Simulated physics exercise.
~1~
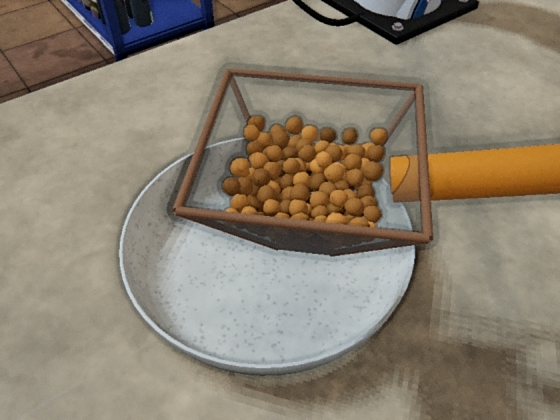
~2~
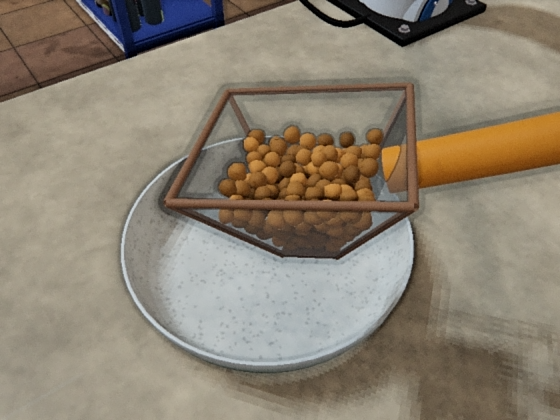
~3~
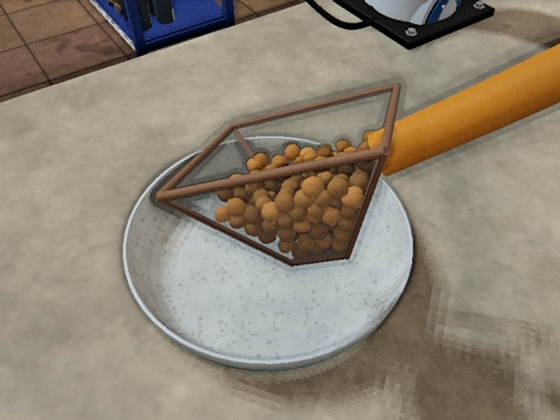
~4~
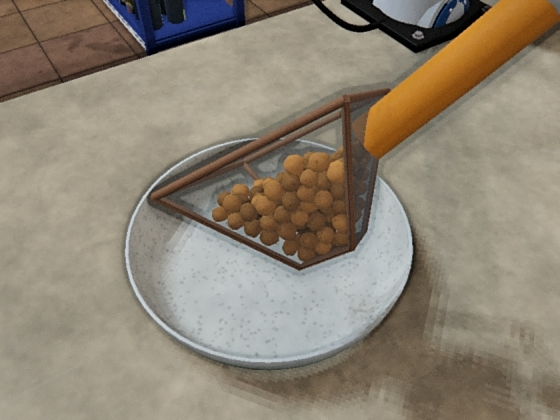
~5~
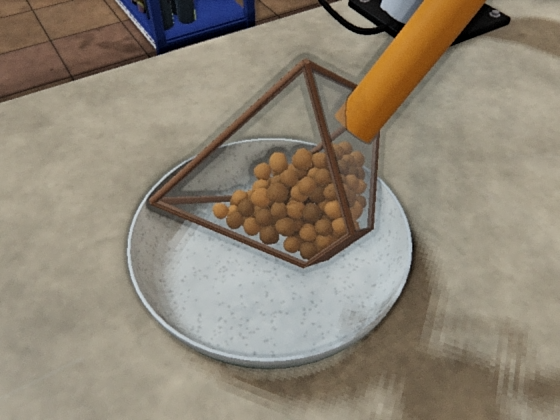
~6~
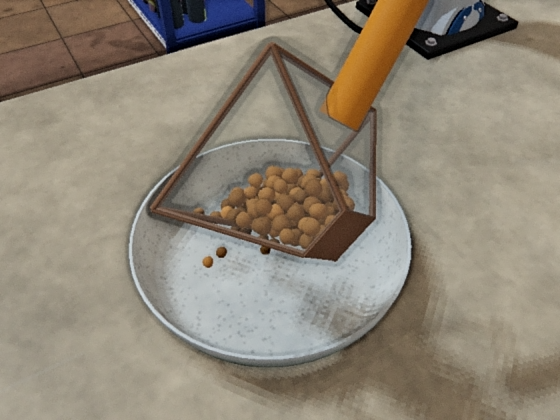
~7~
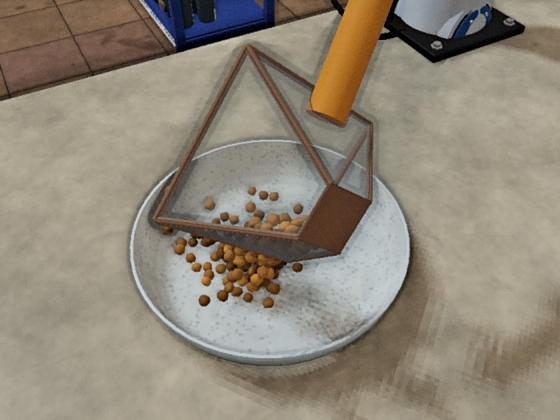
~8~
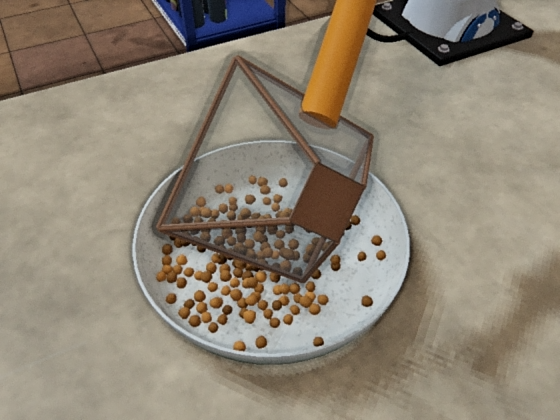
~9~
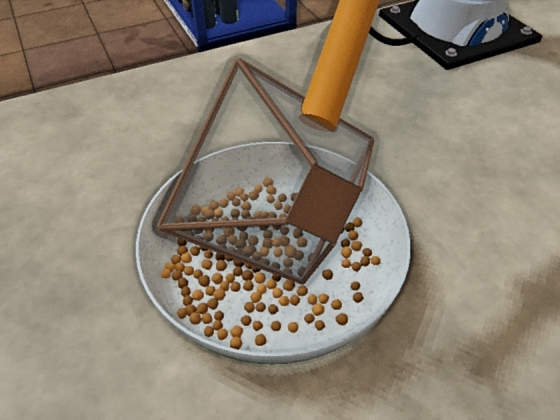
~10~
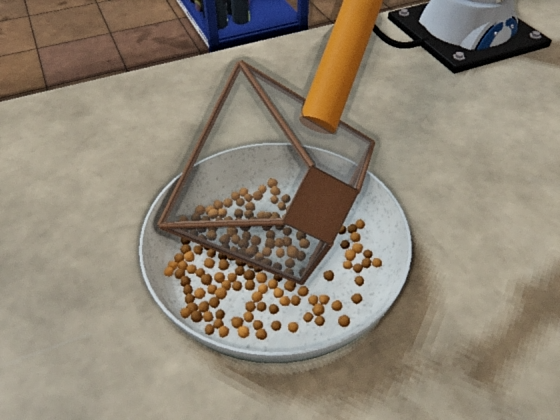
On a mottled beige countertop seen from above at an angle, a clear scoop with brown edges and an orange handle holds a heap of round, tan-brown roasted chickpeas over a shallow, speckled pale pan. A blue object stands beyond the counter at upper left, above brown floor tiles. The handle swings upward on the right as the scoop tips steadily, and the chickpeas shift inside it. A few drop first, then the rest pour out and scatter across the pan. Finally the scoop stays steeply tipped and empty, with the chickpeas lying spread out in the pan below.
